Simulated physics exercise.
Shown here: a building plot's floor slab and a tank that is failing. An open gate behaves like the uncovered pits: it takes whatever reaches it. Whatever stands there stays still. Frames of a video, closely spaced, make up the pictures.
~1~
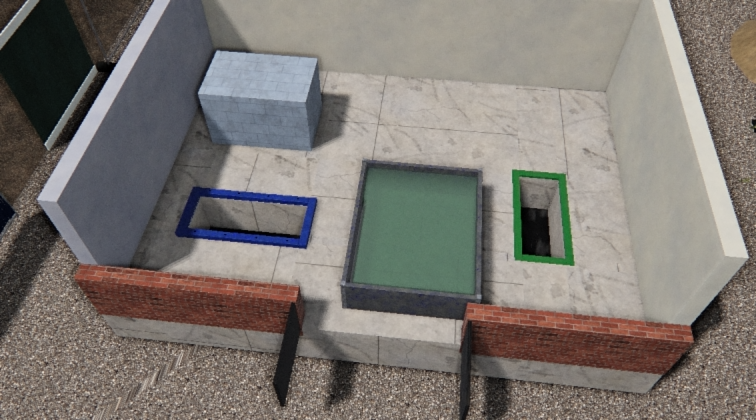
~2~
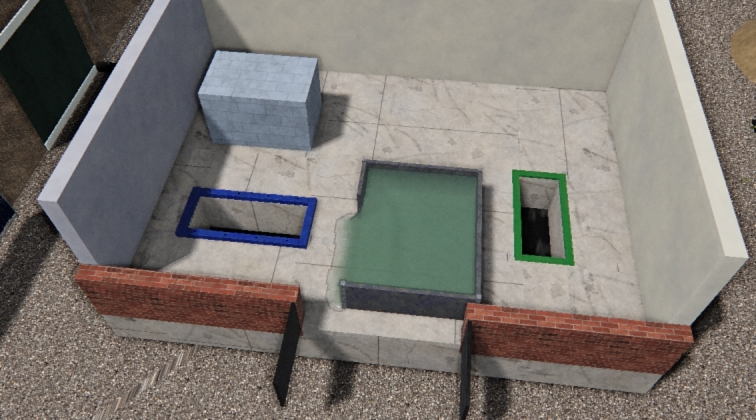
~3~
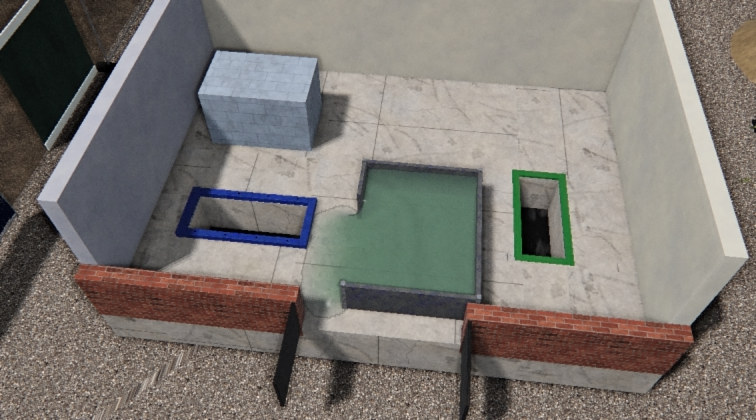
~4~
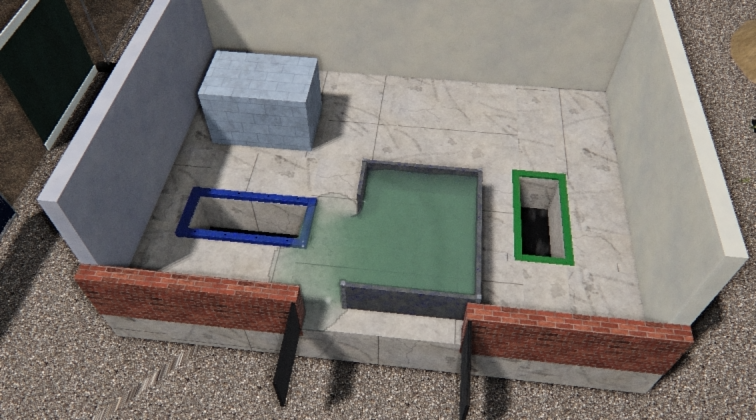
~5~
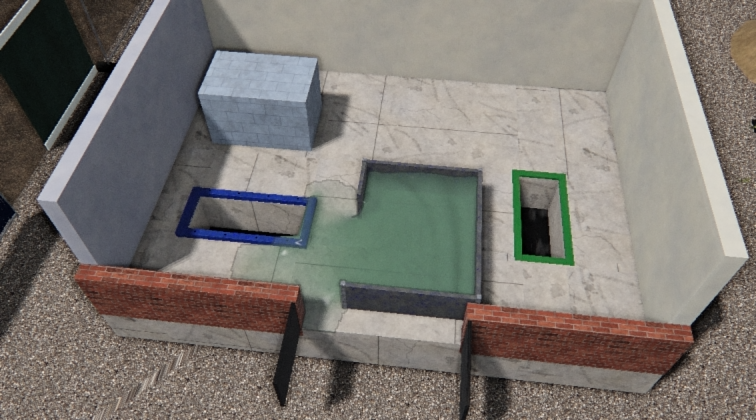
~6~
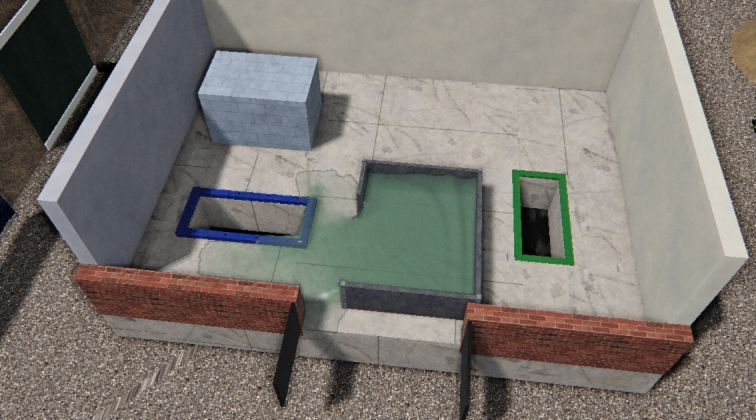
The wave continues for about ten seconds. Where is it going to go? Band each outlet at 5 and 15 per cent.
Outcome: The gate gets a medium chunk - five to fifteen per cent; the green pit gets a mere sliver - short of five per cent; the blue pit gets a sizeable chunk - beyond fifteen per cent.
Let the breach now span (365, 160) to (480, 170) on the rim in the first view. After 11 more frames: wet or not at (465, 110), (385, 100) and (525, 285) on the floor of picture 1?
First spot submerged, second spot submerged, third spot spared.
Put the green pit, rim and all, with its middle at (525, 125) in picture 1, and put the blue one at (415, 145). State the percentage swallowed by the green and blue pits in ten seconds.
For green, 10 in a hundred; for blue, 0 in a hundred.
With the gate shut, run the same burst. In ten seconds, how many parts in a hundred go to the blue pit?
Share into the blue pit: 25 %.
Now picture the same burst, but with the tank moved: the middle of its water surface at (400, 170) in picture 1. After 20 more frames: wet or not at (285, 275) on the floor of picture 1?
At that place it stays submerged.
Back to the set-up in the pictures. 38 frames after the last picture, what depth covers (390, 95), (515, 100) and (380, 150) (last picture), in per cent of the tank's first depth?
Taking the places in turn, I get roughly 14, 0 and 6 percent.
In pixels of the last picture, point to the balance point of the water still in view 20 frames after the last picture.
I'd point to (292, 224).
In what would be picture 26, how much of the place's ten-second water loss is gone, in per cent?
About 50 per cent.
A moment on, water covers 20 % of the floor; the gate 1 %, the green pit 0 %, the blue pit 6 %.
Next, water covers 25 % of the floor; the gate 2 %, the green pit 0 %, the blue pit 9 %.
Then, water covers 35 % of the floor; the gate 3 %, the green pit 0 %, the blue pit 13 %.
Later, water covers 55 % of the floor; the gate 5 %, the green pit 0 %, the blue pit 19 %.
In the end, water covers 75 % of the floor; the gate 9 %, the green pit 2 %, the blue pit 20 %.
